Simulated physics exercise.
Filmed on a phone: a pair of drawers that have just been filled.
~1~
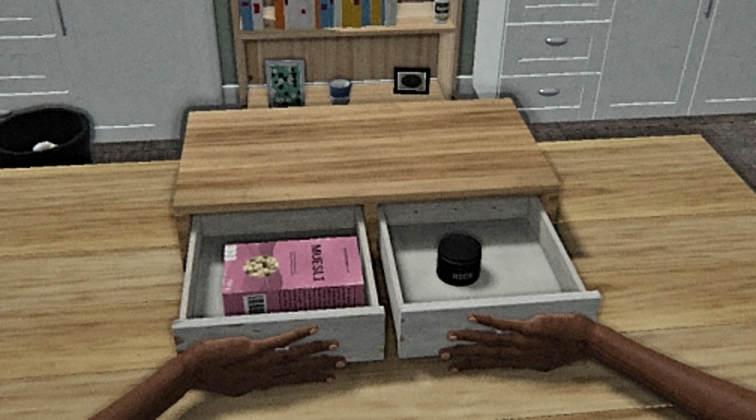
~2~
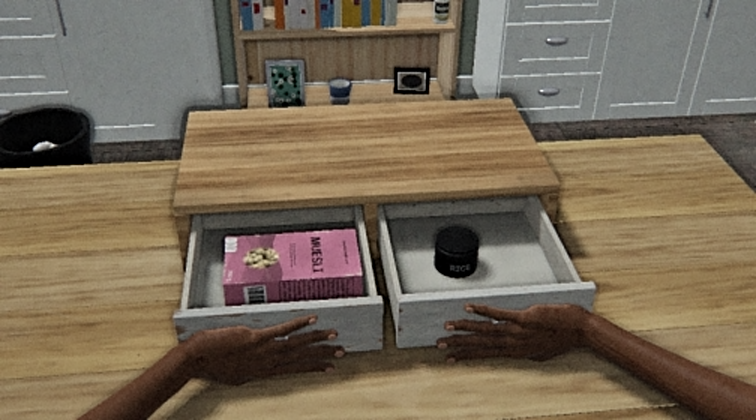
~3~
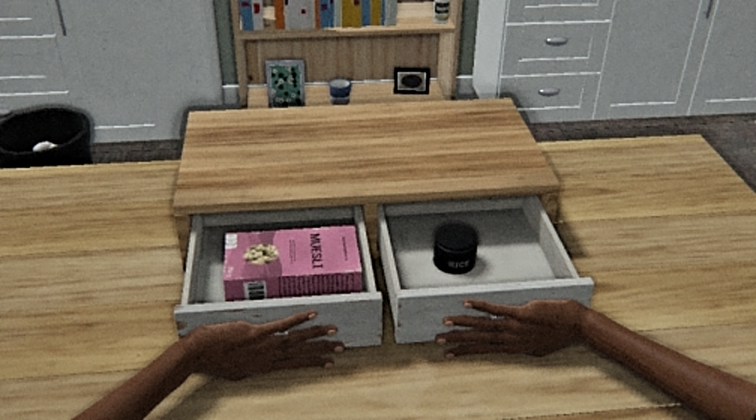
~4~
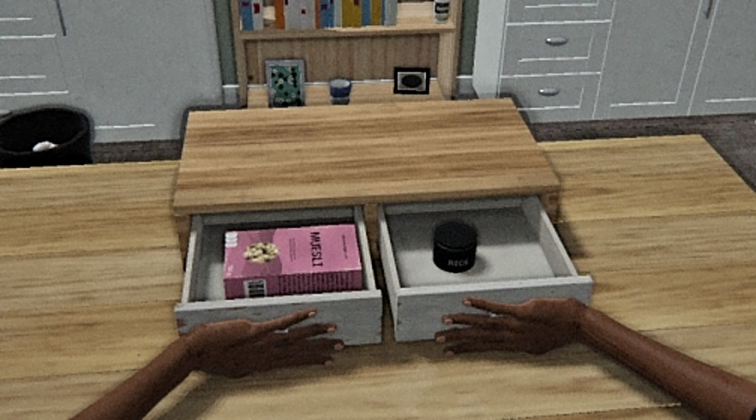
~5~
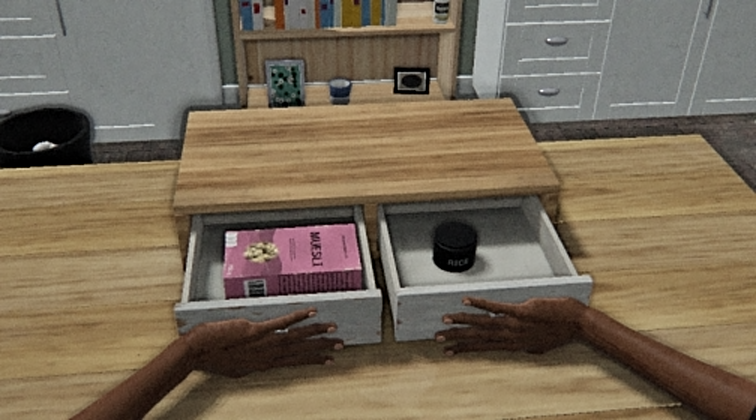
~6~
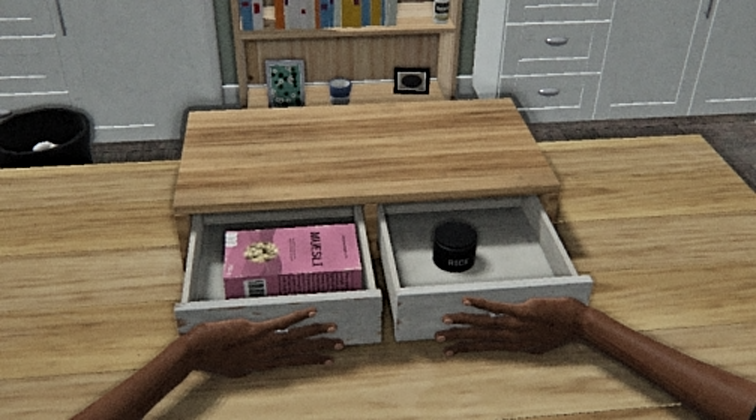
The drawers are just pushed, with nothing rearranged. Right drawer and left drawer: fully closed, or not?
The right drawer sinks fully in; the left drawer sinks fully in.
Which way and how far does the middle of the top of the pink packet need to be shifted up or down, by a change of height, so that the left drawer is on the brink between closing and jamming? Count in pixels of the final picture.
It is roughly 12 pixels, and the shift goes up.
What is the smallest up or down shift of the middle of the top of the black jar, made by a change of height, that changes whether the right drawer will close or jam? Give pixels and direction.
Move it up by about 16 pixels.
Then, 0.52 s later than the last frame, right drawer about half in; left drawer about half in.
When it is over, the right drawer closes; the left drawer closes.
